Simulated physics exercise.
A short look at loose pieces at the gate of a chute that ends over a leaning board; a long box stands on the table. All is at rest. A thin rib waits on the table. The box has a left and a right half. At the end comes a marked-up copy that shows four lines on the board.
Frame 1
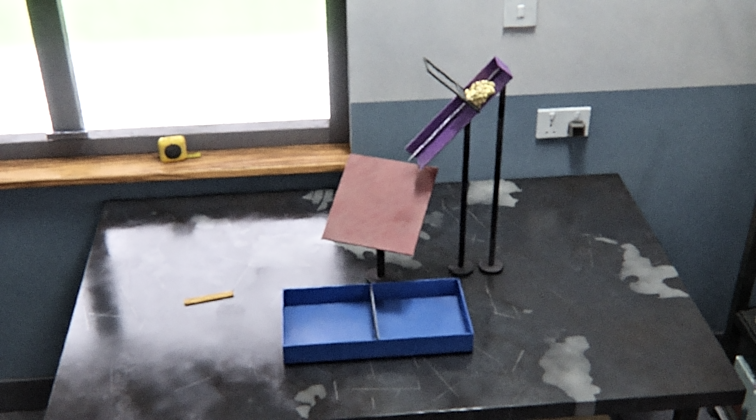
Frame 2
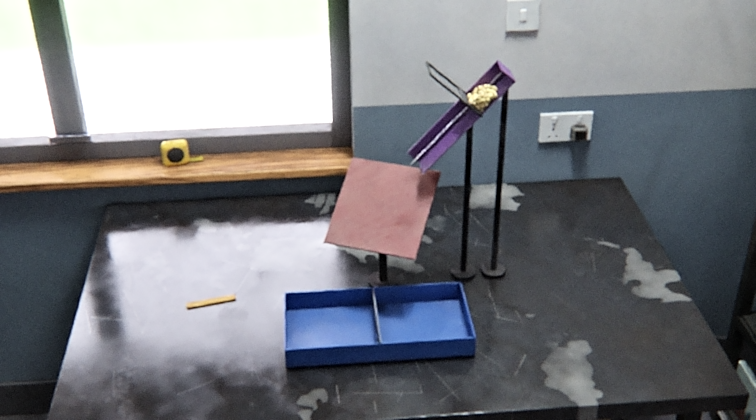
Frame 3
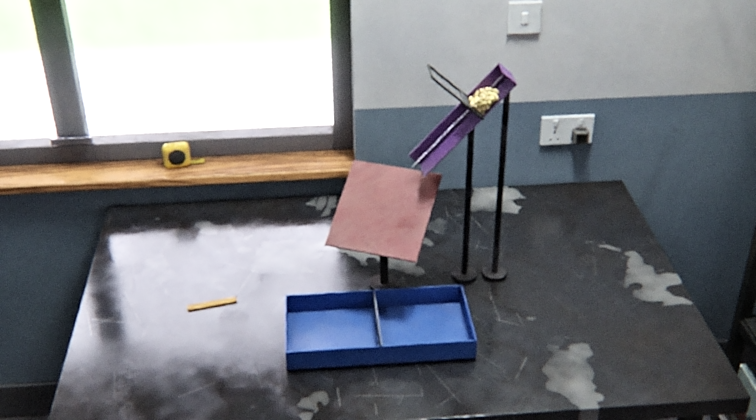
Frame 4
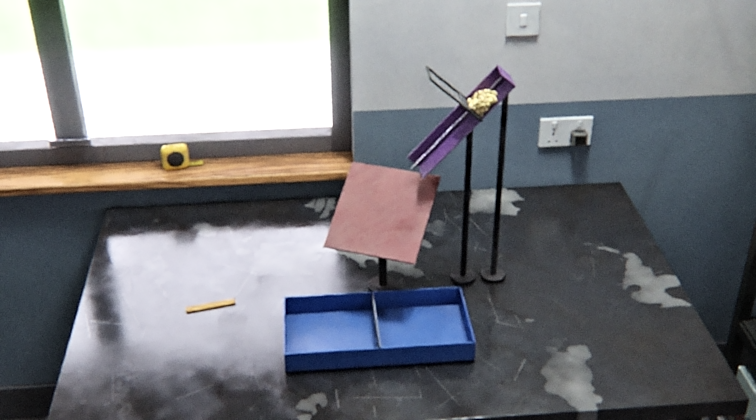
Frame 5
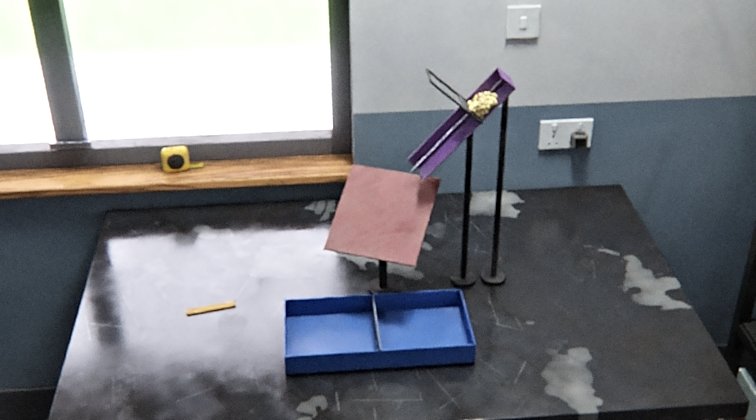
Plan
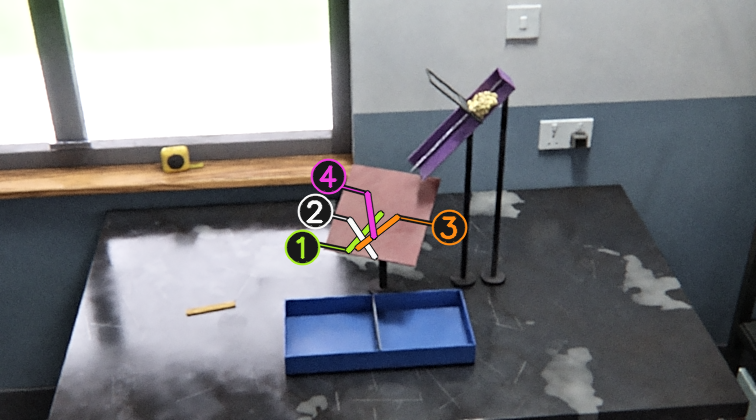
The clip opens on a dark, worn table where pale pieces sit behind a wire gate in a steep purple chute, above a tilted reddish board and a blue box split into two halves. The view shifts very slightly, while the pieces, gate, board and box all stay still throughout.
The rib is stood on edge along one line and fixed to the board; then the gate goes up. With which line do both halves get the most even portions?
The answer is line 4.
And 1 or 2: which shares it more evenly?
Line 2.
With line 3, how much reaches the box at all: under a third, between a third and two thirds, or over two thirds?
Line 3 gives over two thirds.
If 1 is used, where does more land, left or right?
More lands on the left.
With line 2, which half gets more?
Right.
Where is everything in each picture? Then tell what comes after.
Load behind the gate (480, 92), soya beans; lip of the chute (419, 164), sloping steeply, in the first picture.
Middle of the board (383, 206), tilted fairly steeply; middle of its low edge (368, 250); of its high edge (396, 164), in the second picture.
Front corners of the box (286, 352) and (476, 340); front end of its middle wall (382, 346); gate still shut (464, 99), in the third picture.
Middle of the load (483, 101); lip (421, 173), in the fourth picture.
Middle of the load (483, 103); lip (421, 175), in the fifth picture.
On the marked copy, line 1 from (380, 213) to (348, 250); line 2 from (350, 220) to (374, 256); line 3 from (397, 217) to (358, 247); line 4 from (367, 193) to (373, 236).
If 1 is chosen, of what is caught, every piece in the left half, not one piece in the right.
If 2 is chosen, of what is caught, about a tenth in the left half, the larger part in the right.
If 3 is chosen, of what is caught, almost all in the left half, about a tenth in the right.
If 4 is chosen, of what is caught, roughly two thirds in the left half, roughly a third in the right.
